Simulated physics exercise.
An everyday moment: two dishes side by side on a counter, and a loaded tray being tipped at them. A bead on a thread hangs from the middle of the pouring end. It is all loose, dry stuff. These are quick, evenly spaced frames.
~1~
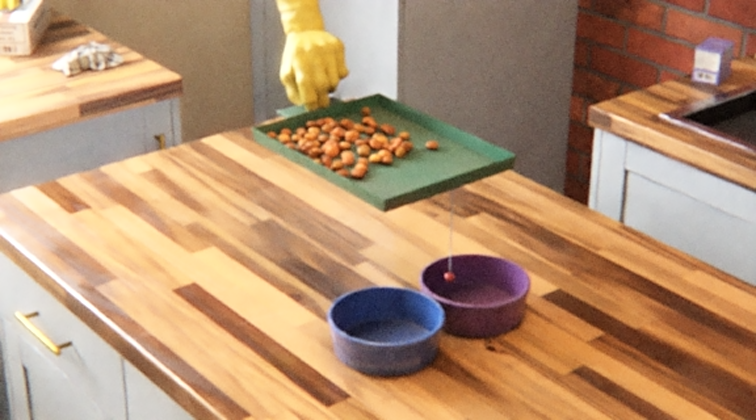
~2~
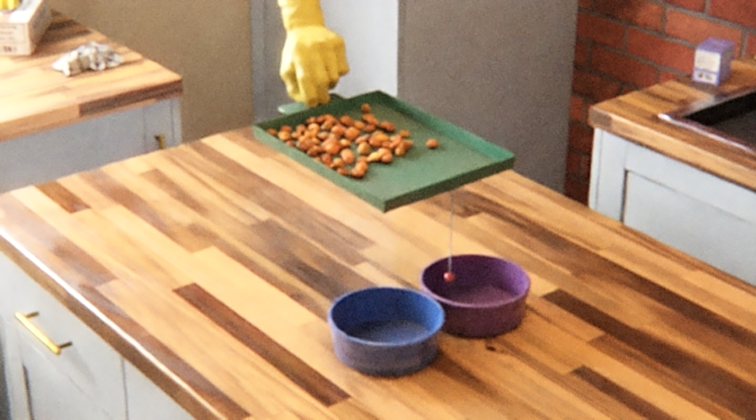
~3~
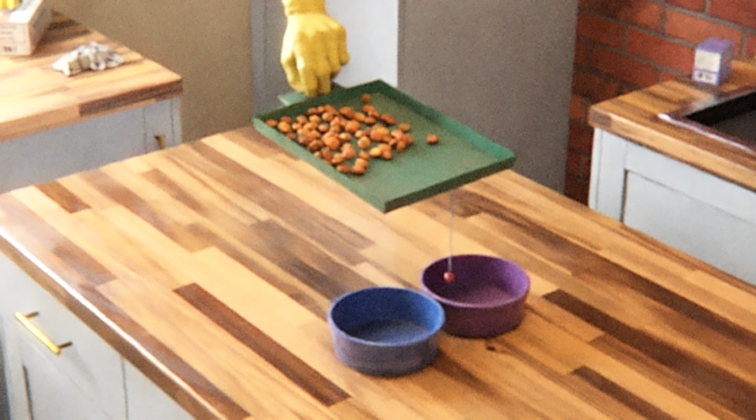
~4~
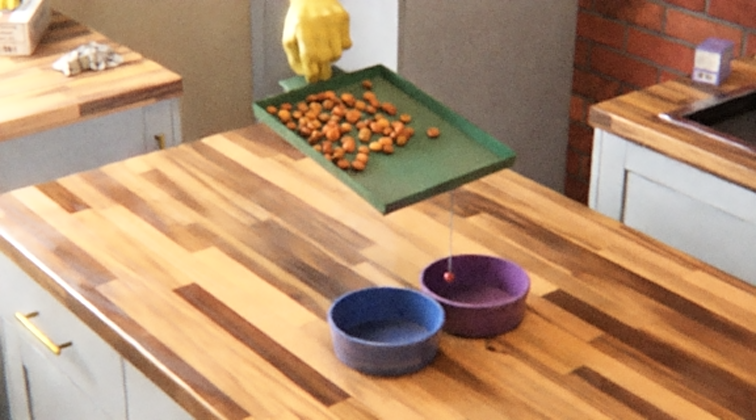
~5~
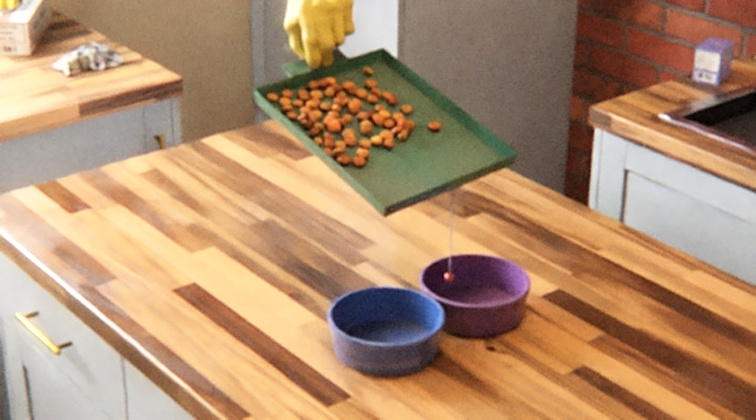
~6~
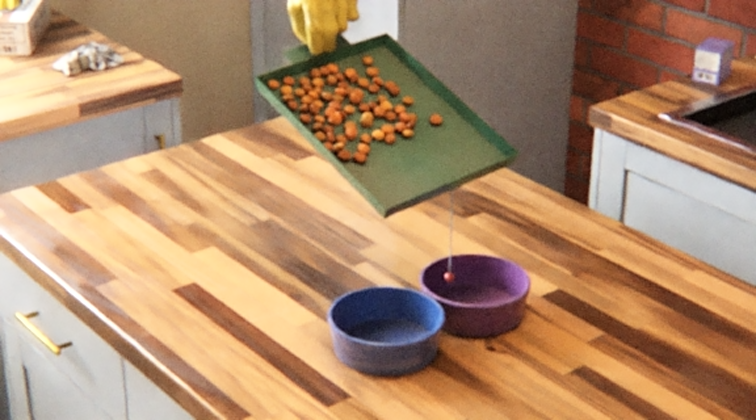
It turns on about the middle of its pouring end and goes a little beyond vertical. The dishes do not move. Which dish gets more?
More goes to the left dish.
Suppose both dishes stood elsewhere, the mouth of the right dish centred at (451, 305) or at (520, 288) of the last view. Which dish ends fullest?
The first try: Right. The second: The left dish.
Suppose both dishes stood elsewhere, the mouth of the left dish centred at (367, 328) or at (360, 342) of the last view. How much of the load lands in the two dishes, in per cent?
About 70 and 90 per cent.
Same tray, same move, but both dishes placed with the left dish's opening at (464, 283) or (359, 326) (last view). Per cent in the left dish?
Roughly 20 per cent, and 30 per cent.
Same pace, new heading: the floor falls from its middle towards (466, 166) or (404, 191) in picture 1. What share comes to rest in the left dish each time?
Near 0 % and 90 %.
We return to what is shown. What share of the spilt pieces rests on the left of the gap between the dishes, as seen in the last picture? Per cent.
It comes to 10 per cent or so.
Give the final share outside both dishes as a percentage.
Roughly 40 in a hundred.
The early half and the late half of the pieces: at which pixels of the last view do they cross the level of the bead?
At about (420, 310), then at (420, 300).
Soon after the last picture, tray tipped steeply; nearly all on the tray; a small part in the air.
A little later, tray tipped past a quarter turn; about a third on the tray; about a quarter in the left dish; about a quarter outside both; about a quarter in the air.
Later still, tray tipped past a quarter turn; about two thirds in the left dish; a small part in the right dish; about a third outside both.
At rest, tray tipped past a quarter turn; about two thirds in the left dish; a small part in the right dish; about a third outside both.
